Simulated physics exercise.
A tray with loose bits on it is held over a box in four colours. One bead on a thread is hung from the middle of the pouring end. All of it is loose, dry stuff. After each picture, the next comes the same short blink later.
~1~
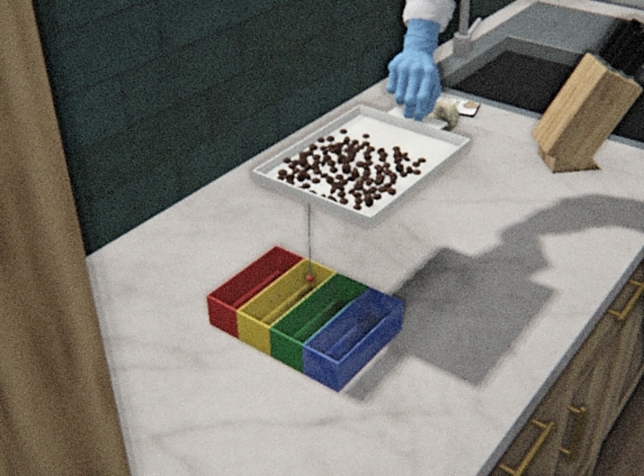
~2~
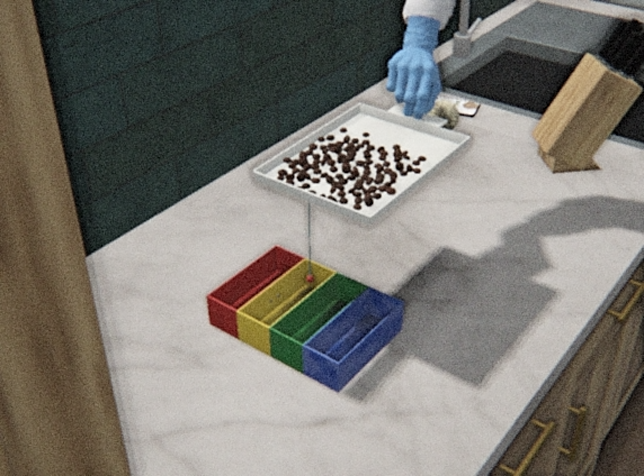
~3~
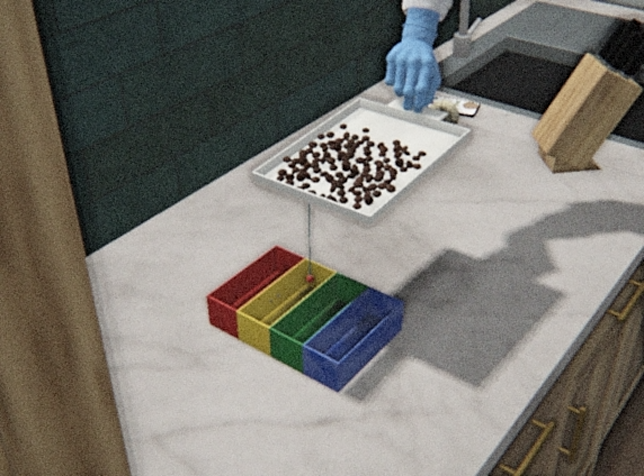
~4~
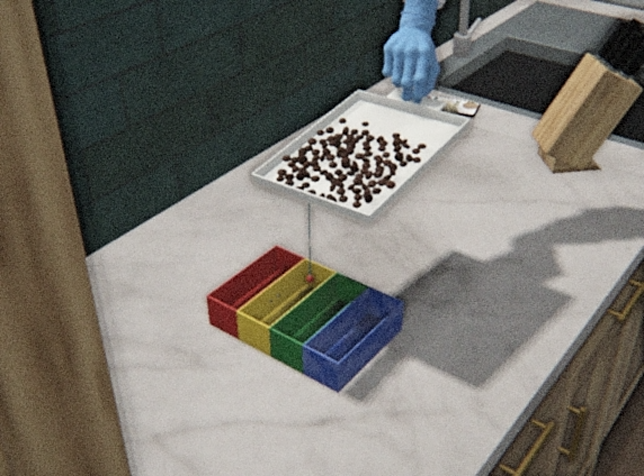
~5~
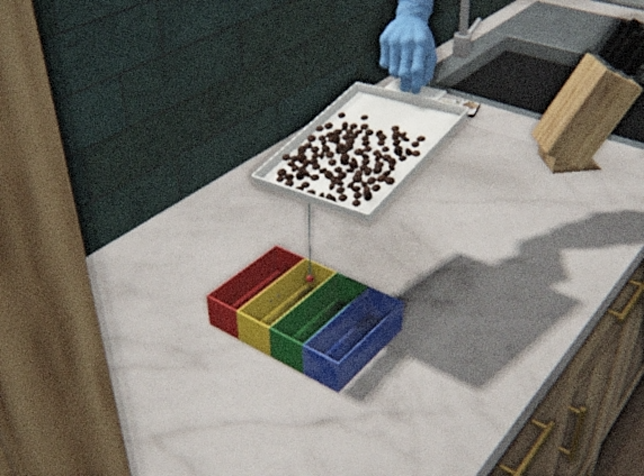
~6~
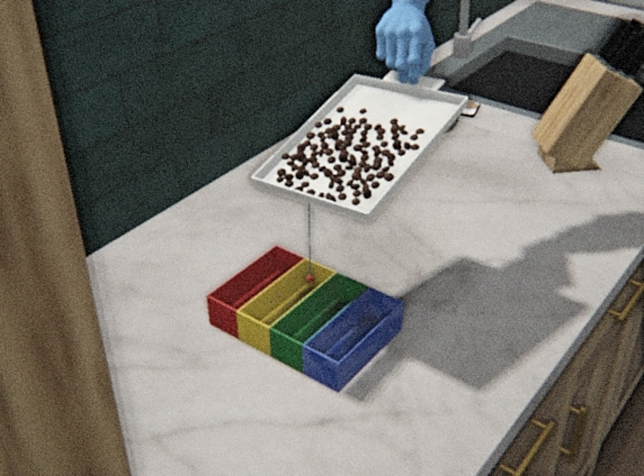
On a marble kitchen counter, a blue-gloved hand holds a white tray of small dark brown pieces above a box with red, yellow, green and blue compartments. The tray is level at first, then the hand slowly raises its far end, slanting it toward the near left corner while the box stays still.
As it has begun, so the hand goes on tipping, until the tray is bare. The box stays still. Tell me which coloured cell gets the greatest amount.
The greatest amount goes to the red cell.
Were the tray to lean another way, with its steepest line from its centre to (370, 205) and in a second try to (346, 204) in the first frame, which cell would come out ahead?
The blue one; that blue cell.
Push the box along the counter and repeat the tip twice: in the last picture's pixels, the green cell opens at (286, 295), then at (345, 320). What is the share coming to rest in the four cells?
Result: 100 % and 60 %.
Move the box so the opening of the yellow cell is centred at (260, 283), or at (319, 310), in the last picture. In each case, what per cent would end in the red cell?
About 20 and 30 per cent.
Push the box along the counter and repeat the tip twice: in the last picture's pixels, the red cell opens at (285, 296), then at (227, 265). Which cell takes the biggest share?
First: Red. Second: The yellow cell.
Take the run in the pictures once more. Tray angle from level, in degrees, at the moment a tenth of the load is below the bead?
The tilt is near 85° by then.
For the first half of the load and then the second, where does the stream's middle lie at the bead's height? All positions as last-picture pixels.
The leading part at (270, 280), the rest of it at (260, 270).
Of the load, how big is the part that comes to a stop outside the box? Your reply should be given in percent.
About 10 per cent.
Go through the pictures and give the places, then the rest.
The first picture shows corners of the pouring end (256, 170) and (370, 215), level; middle of the load (346, 167), flat chocolate drops; bead on its thread (310, 279); red cell (223, 315); yellow cell (254, 331); green cell (287, 348); blue cell (321, 366).
The second picture shows corners of the pouring end (256, 171) and (370, 215), level; middle of the load (346, 167).
The third picture shows corners of the pouring end (256, 172) and (369, 214), tipped barely, lowest at the left corner; middle of the load (346, 164).
The fourth picture shows corners of the pouring end (255, 173) and (369, 213), tipped a little, lowest at the left corner; middle of the load (346, 161).
The fifth picture shows corners of the pouring end (255, 175) and (368, 212), tipped a little, lowest at the left corner; middle of the load (345, 157).
The sixth picture shows corners of the pouring end (255, 176) and (367, 211), tipped clearly, lowest at the left corner; middle of the load (344, 154); red cell (223, 315); yellow cell (254, 331); green cell (287, 348); blue cell (321, 366).
Just after the last frame, tray tipped steeply; almost all on the tray; just a few falling or outside the box.
A moment on, tray tipped right over; roughly half on the tray; about a tenth in the yellow cell; about a tenth in the red cell; just a few in the green cell; roughly a quarter falling or outside the box.
Further on, tray tipped past a quarter turn; roughly half in the red cell; roughly a third in the yellow cell; about a tenth in the green cell; about a tenth falling or outside the box.
When it is over, tray tipped past a quarter turn; roughly half in the red cell; roughly a third in the yellow cell; about a tenth in the green cell; not one in the blue cell; about a tenth outside the box.
